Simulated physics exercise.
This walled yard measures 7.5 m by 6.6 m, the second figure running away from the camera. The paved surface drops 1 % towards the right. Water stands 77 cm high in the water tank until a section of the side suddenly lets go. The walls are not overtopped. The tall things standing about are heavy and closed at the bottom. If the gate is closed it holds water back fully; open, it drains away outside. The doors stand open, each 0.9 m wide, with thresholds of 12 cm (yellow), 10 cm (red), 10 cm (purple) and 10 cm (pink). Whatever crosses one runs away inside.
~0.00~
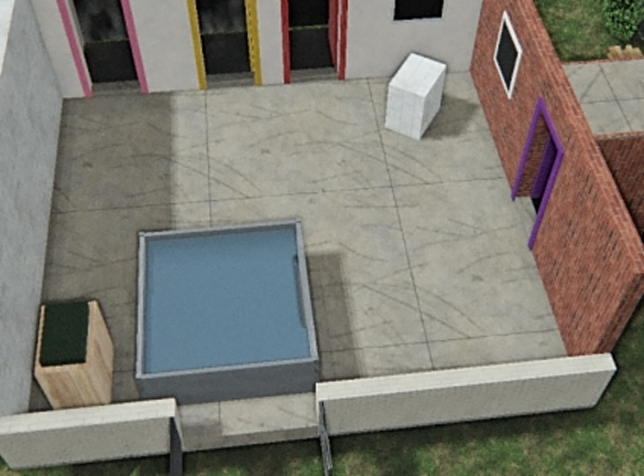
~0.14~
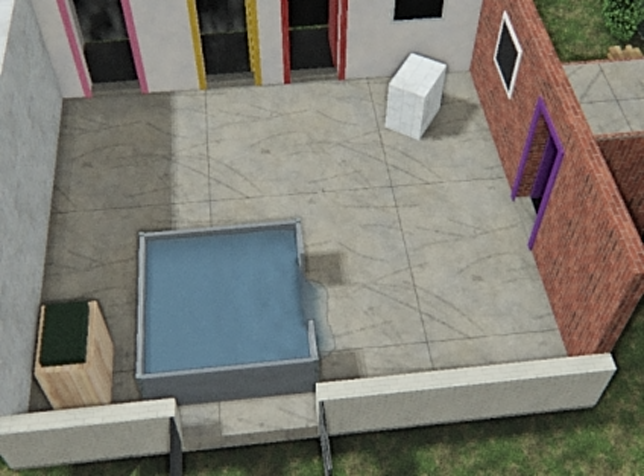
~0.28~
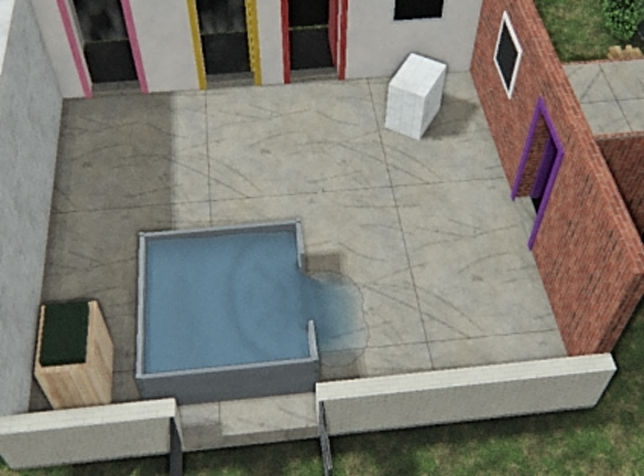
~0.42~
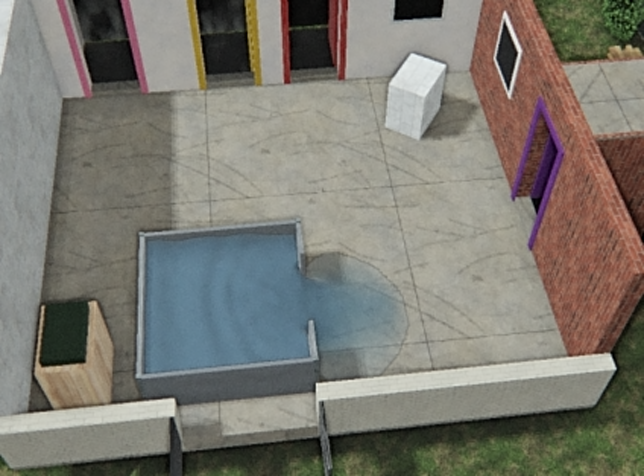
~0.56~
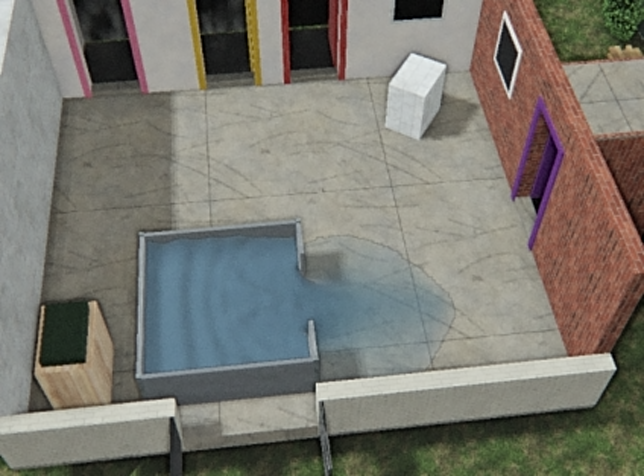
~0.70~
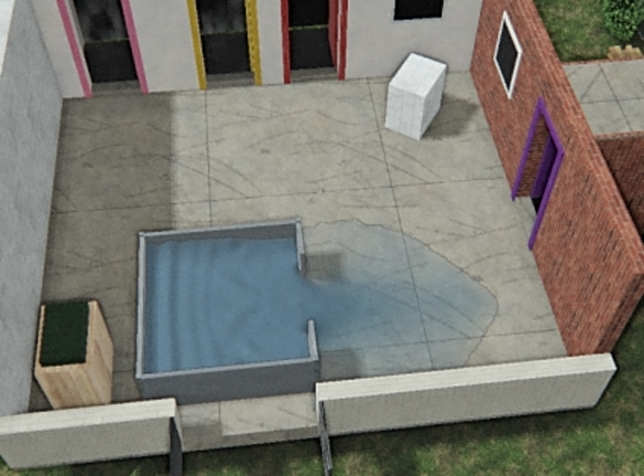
Walled yard with a square water tank, its right side opening and water pouring through the gap, fanning rightwards across the paving.
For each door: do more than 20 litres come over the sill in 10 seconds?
Door by door: At the yellow door it keeps below the limit; at the red door it does not reach the limit; at the purple door it passes the limit; at the pink door it stays under the limit.
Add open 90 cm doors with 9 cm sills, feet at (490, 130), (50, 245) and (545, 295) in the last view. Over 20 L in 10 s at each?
In that order: Past it, not over, over.
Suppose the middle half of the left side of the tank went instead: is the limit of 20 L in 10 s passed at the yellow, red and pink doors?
Then: Yellow below, red not over, pink over.
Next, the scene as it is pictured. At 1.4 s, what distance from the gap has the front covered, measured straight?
Some 4.0 m out.
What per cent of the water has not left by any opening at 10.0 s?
Roughly 92 in a hundred.
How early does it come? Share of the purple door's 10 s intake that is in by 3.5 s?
Some 65 per cent by then.
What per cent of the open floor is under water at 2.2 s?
Some 35 per cent of it.
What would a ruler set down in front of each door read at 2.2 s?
In cm: Yellow 0, red 0, purple 26, pink 0.
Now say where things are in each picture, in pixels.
The first frame shows still water, 77 cm deep, in the water tank at (225, 297).
In the second frame, the front is at (313, 284), 0.6 m from the gap at (305, 310); 0.2 m2 of floor is under water; 77 cm left at the back of the water tank.
In the third frame, the front is at (360, 346), 0.9 m from the gap at (305, 310); 1.0 m2 of floor is under water; 77 cm left at the back of the water tank.
In the fourth frame, water pours out at (305, 311) and has run 1.4 m, to (395, 294); typically 9 cm deep outside, 77 cm at the water tank's back.
In the fifth frame, water pours out at (305, 311) and has run 2.1 m, to (444, 296); typically 6 cm deep outside, 70 cm at the water tank's back.
In the sixth frame, water pours out at (305, 310) and has run 2.8 m, to (489, 299); typically 5 cm deep outside, 64 cm at the water tank's back.
After 1.4 s water covers 30 % of the floor and is deepest (46 cm) near (570, 383); yellow door not reached, red door not reached, purple door 17 cm at the sill, 1 L in, pink door not reached.
After 2.2 s water covers 35 % of the floor and is deepest (50 cm) near (528, 375); yellow door not reached, red door not reached, purple door 26 cm at the sill, 54 L in, pink door not reached.
After 3.5 s water covers 35 % of the floor and is deepest (28 cm) near (558, 349); yellow door not reached, red door not reached, purple door 20 cm at the sill, 137 L in, pink door not reached.
After 6.0 s water covers 60 % of the floor and is deepest (27 cm) near (460, 88); yellow door 4 cm at the sill, 0 L in, red door 7 cm at the sill, 0 L in, purple door 14 cm at the sill, 184 L in, pink door not reached.
After 10.0 s water covers 95 % of the floor and is deepest (17 cm) near (467, 81); yellow door 8 cm at the sill, 0 L in, red door 5 cm at the sill, 0 L in, purple door 12 cm at the sill, 214 L in, pink door 9 cm at the sill, 1 L in.
